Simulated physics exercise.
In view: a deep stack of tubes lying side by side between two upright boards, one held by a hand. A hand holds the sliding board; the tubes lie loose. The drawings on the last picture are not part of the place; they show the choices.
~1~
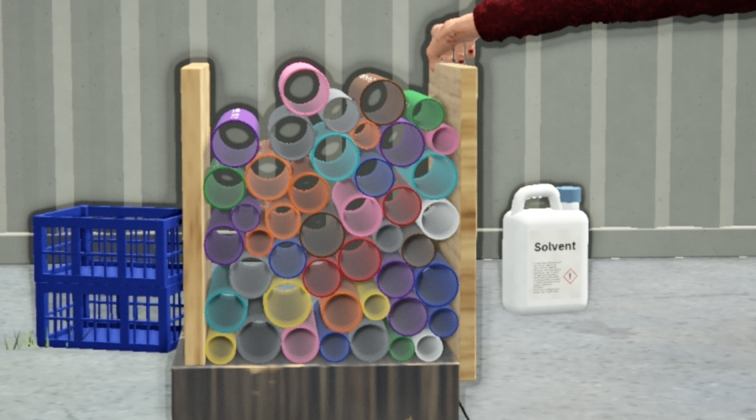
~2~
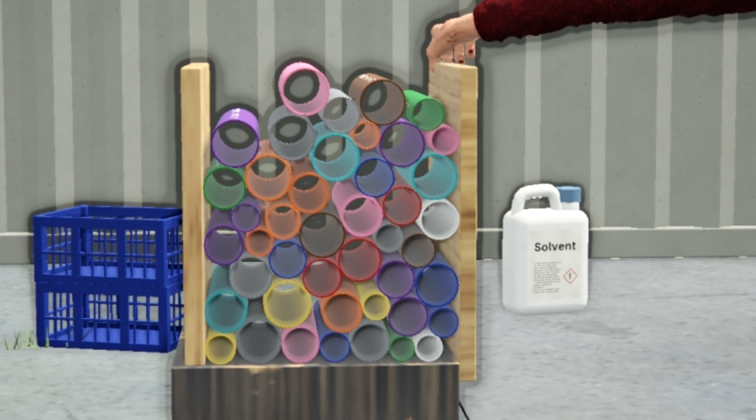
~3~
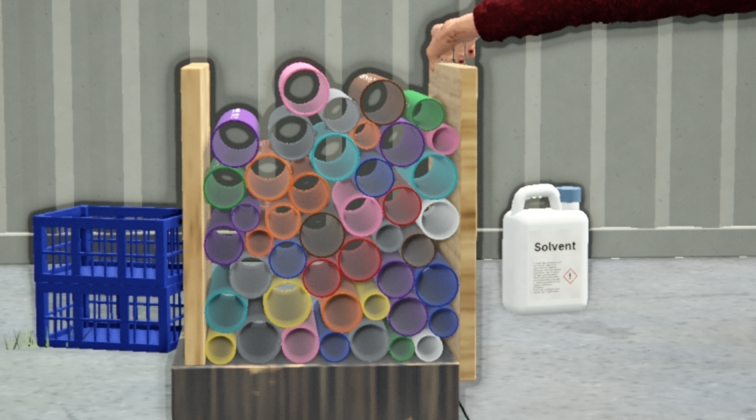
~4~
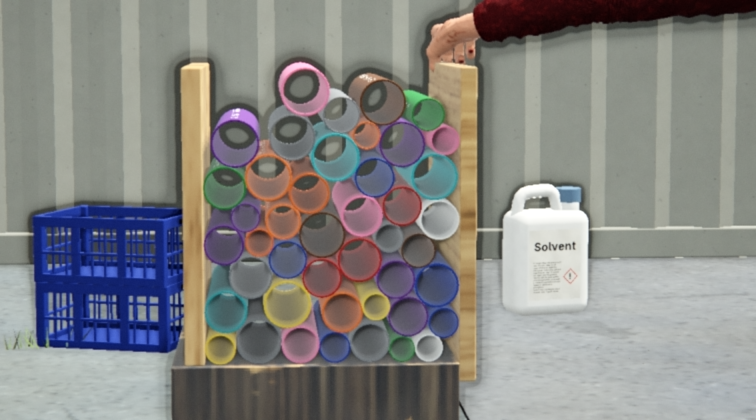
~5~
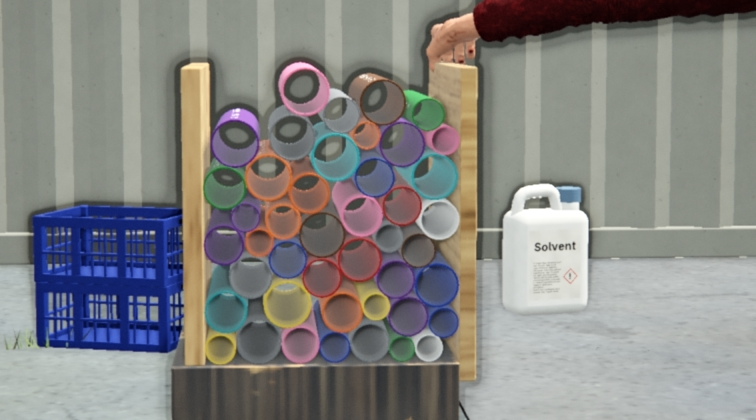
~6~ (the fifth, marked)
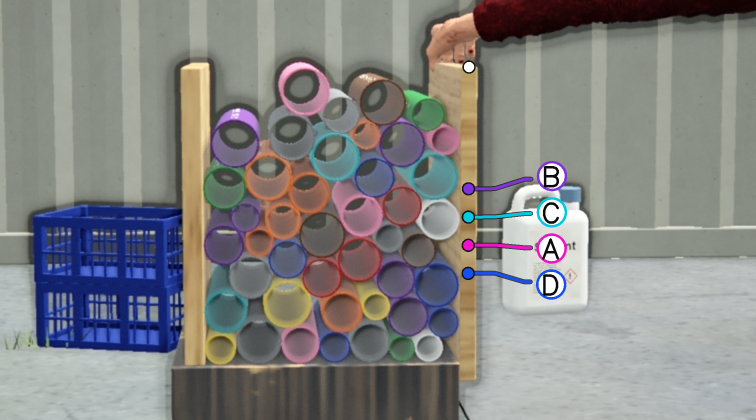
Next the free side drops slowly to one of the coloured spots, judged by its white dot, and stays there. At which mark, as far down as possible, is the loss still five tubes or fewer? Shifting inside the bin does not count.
Lower it to B and no more.
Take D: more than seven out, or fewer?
It loses more than seven.
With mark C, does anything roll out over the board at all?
Yes, at C.
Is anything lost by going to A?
At A: Yes.
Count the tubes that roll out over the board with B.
It comes to two.
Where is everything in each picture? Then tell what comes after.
A red tube (322, 278); a grey tube (389, 238); an orange tube (260, 242), in the first frame.
An orange tube (260, 242); an orange tube (309, 194), in the second frame.
A purple tube (402, 144); a green tube (428, 115), in the third frame.
Side board (450, 209); a yellow tube (221, 349), in the fourth frame.
A green tube (402, 348); a yellow tube (287, 304); a red tube (322, 278), in the fifth frame.
On the marked copy, A at (468, 245); B at (468, 189); C at (468, 217); D at (468, 274); the white dot at (469, 67).
With B. Early on, top of the board (460, 122).
Further on, top of the board (460, 186).
At the end, top of the board (460, 188), two out over the board.
As for the rest, A more than five out over the board; C more than five out over the board; D more than five out over the board.
